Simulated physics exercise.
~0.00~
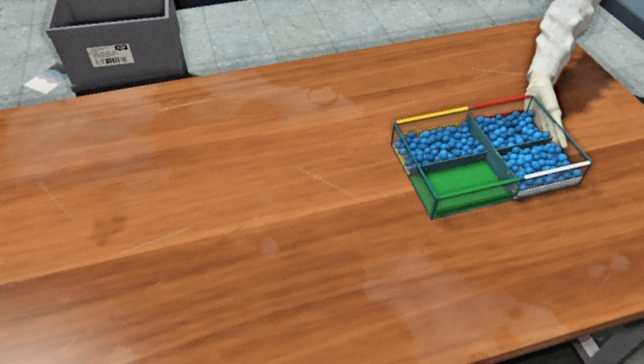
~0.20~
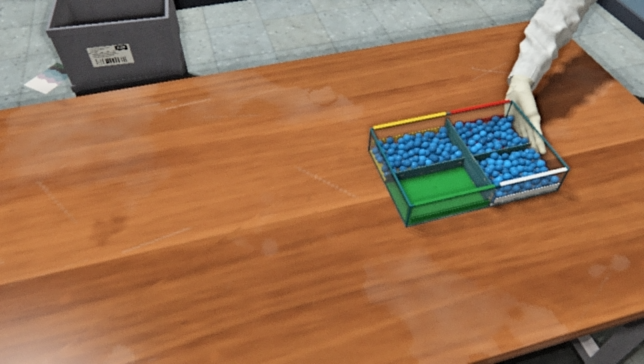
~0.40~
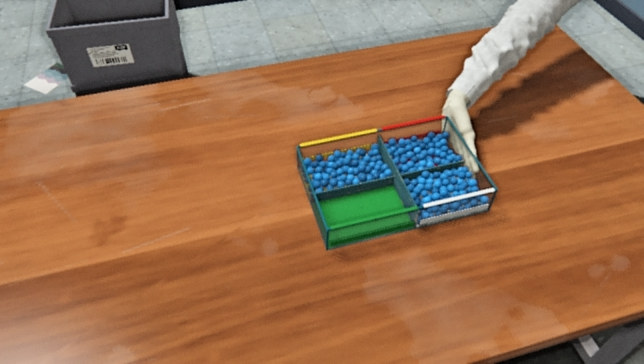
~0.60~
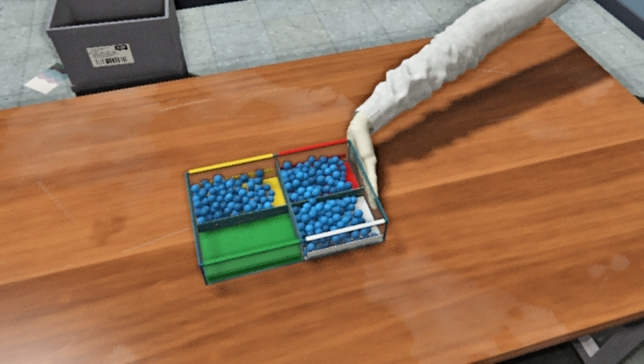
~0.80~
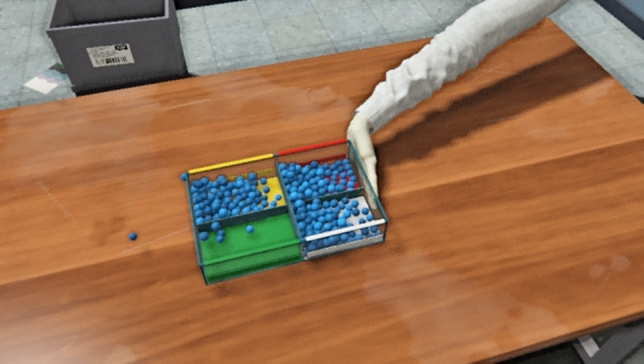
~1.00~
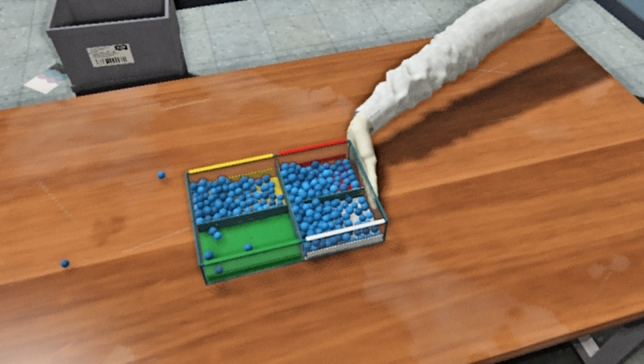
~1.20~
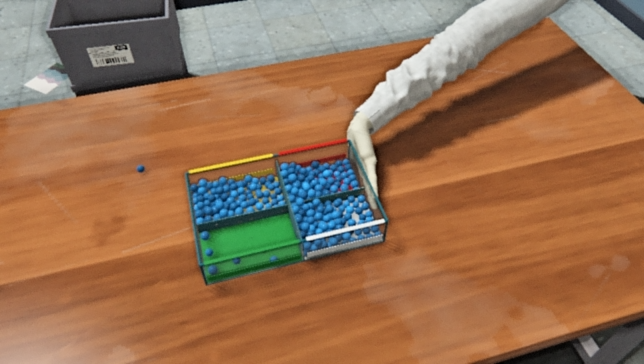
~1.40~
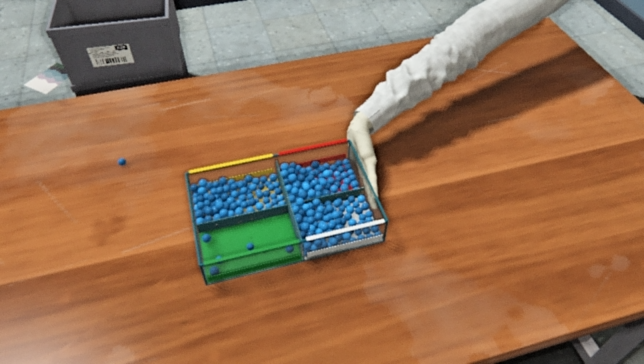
A pale, wrinkled arm slid a divided tray of blue balls leftward across a wooden table and stopped, sending a few balls into the empty green section and a couple onto the table, while most stayed in the other three sections.
